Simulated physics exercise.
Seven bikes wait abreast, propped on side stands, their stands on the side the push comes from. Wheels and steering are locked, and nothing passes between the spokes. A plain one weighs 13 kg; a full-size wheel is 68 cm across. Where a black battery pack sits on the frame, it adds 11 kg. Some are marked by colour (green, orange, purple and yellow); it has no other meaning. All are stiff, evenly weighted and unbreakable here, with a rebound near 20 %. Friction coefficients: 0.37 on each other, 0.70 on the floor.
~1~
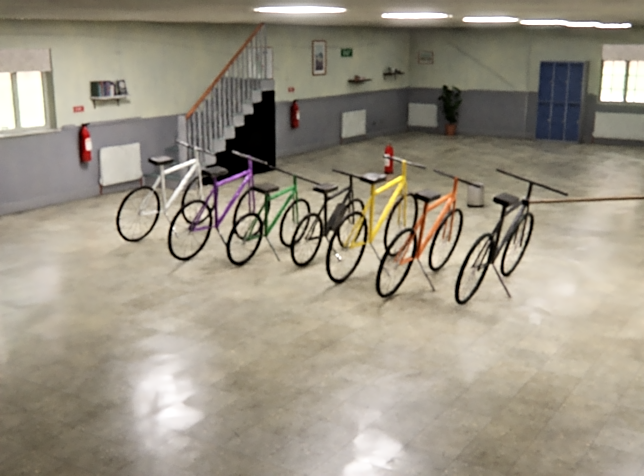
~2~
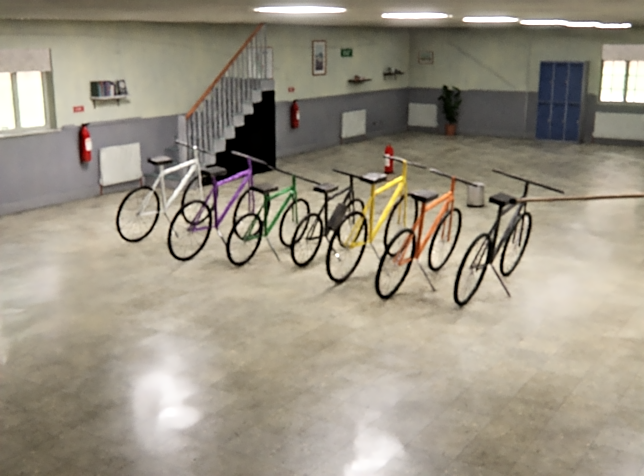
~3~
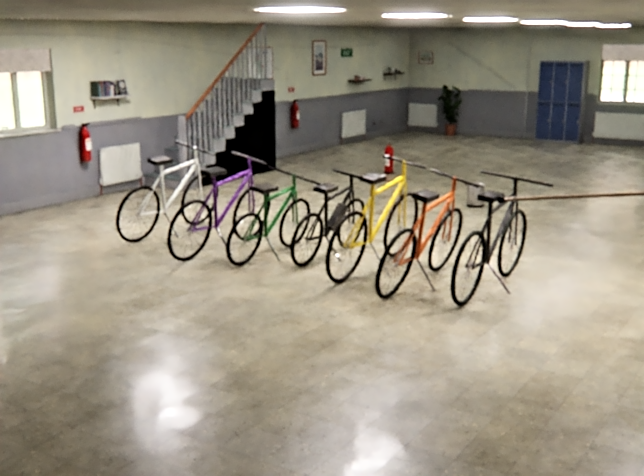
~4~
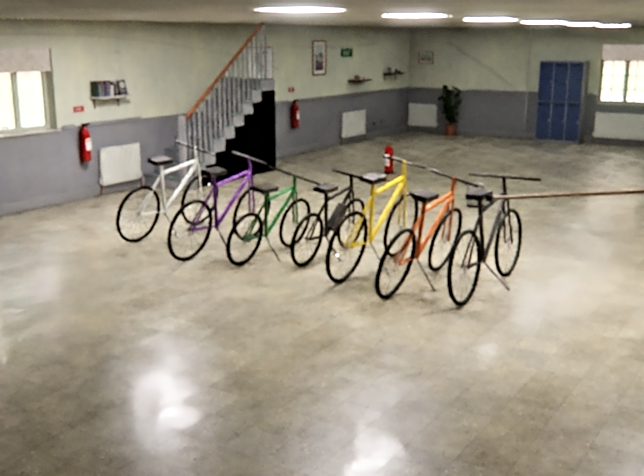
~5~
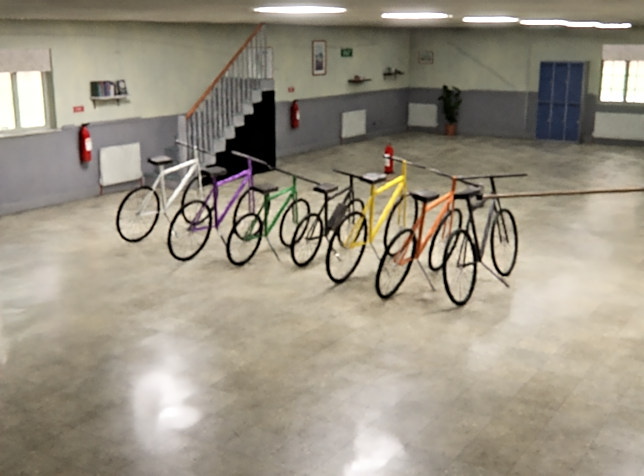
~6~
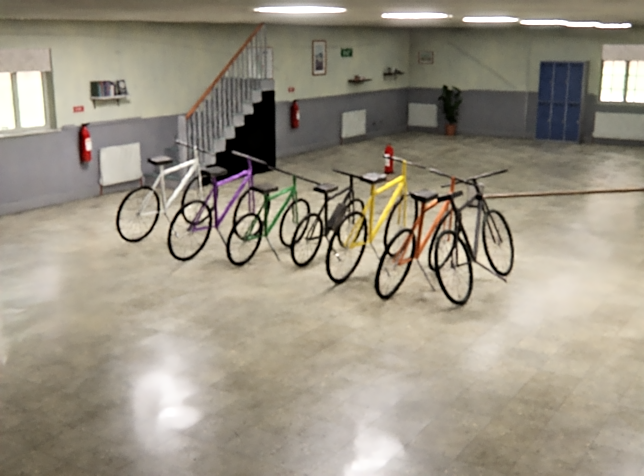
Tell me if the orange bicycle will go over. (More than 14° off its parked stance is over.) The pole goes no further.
In the end the orange bicycle topples.
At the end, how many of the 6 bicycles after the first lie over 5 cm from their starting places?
It is 1.
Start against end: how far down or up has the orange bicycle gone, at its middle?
About 5 cm lower.
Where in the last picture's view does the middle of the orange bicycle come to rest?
Near (388, 230).
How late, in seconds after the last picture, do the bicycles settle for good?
At about 1.0 s.
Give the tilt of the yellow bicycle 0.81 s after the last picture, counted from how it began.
Some 5°.
Then, 0.53 s later than the last frame, 1 of the 6 other bicycles over; orange bicycle tilted 23°.
Then, 0.65 s later than the last frame, 1 of the 6 other bicycles over; orange bicycle tilted 32°.
Then, 0.81 s later than the last frame, 1 of the 6 other bicycles over; orange bicycle tilted 41°.
When it is over, 1 of the 6 other bicycles over; orange bicycle tilted 41°; yellow bicycle tilted 3°; green bicycle unmoved. Five left standing. In pixels of the last frame, middles, orange bicycle near (388, 230), yellow bicycle near (378, 215).
